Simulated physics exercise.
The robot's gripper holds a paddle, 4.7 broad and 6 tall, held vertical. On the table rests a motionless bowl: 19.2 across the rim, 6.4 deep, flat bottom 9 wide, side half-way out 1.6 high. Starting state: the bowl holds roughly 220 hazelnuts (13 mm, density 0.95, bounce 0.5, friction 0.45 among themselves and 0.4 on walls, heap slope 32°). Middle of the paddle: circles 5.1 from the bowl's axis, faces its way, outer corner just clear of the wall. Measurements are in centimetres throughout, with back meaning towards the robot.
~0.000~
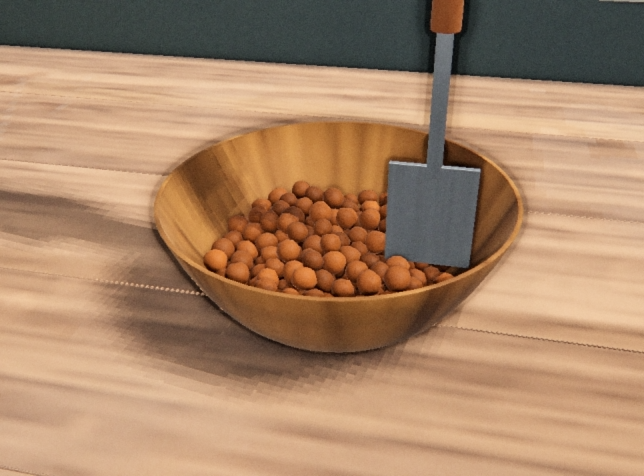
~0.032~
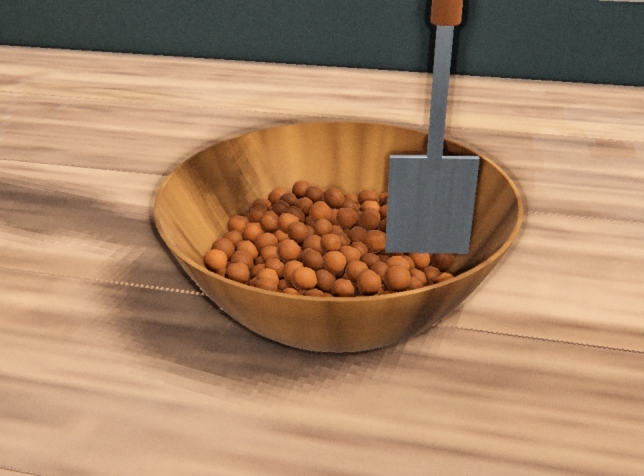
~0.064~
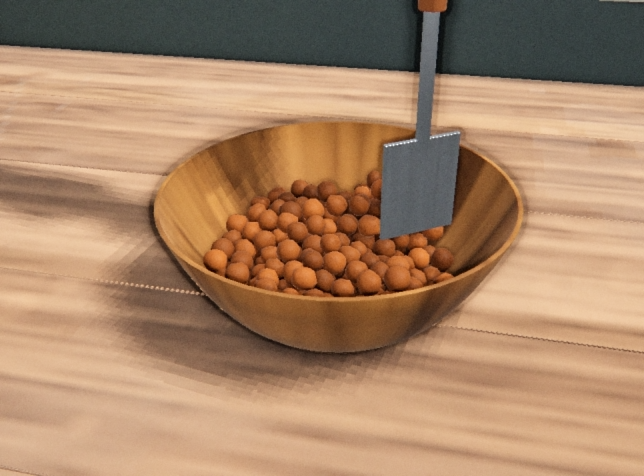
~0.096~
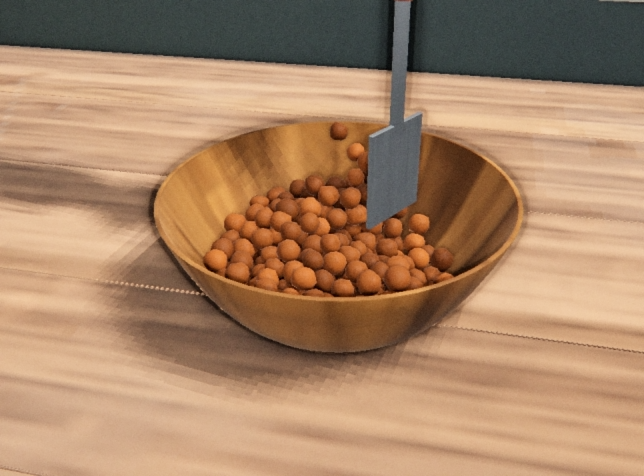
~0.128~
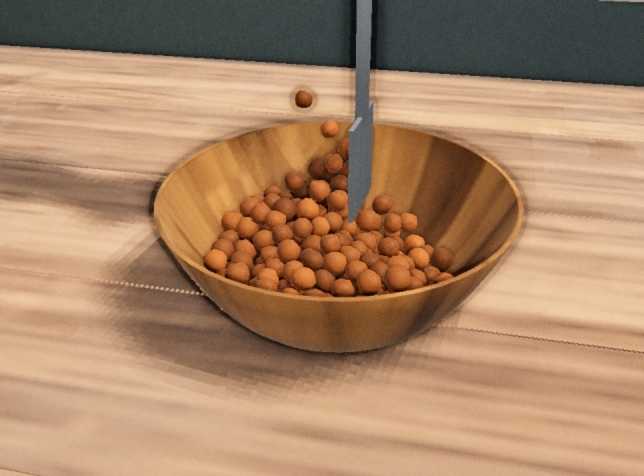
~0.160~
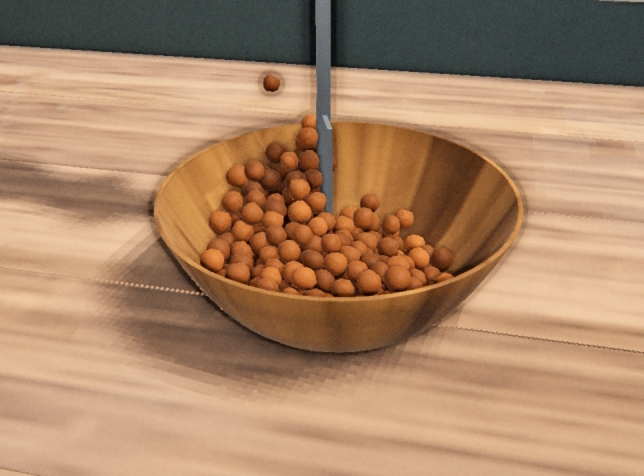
A paddle sweeps leftward through a bowl of hazelnuts, heaping them up and flinging one out.
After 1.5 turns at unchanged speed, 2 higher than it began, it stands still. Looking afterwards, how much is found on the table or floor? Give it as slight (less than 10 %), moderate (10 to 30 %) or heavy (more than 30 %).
It is moderate.
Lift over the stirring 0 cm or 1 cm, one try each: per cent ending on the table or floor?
Roughly 30 and 20 per cent.
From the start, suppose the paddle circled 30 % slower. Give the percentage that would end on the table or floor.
Then roughly 5 per cent.
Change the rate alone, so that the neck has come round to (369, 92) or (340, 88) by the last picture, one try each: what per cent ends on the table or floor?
Roughly 5 and 15 percent, in that order.
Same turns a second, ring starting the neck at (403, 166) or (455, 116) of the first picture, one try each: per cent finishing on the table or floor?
I'd put it at around 15 and 0 percent.
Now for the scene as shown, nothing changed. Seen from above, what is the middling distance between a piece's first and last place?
I'd put it at roughly 3 centimetres.
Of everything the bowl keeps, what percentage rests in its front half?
Some 45 per cent.
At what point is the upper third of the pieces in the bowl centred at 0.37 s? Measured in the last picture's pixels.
I'd put its middle near (363, 281).
By 0.37 s, 276° round, highest piece 9 above the table; 209 in the bowl, 5 on the table or floor, 10 in flight or on the tool.
By 0.58 s, 81° round, highest piece 9 above the table; 191 in the bowl, 26 on the table or floor, 7 in flight or on the tool.
By 0.88 s, 180° round, highest piece 4 above the table; 191 in the bowl, 33 on the table or floor.
By 1.58 s, 180° round, highest piece 4 above the table; 191 in the bowl, 33 on the table or floor.
Final count, 191 in the bowl, 33 on the table or floor. That is 15 % on the table or floor.
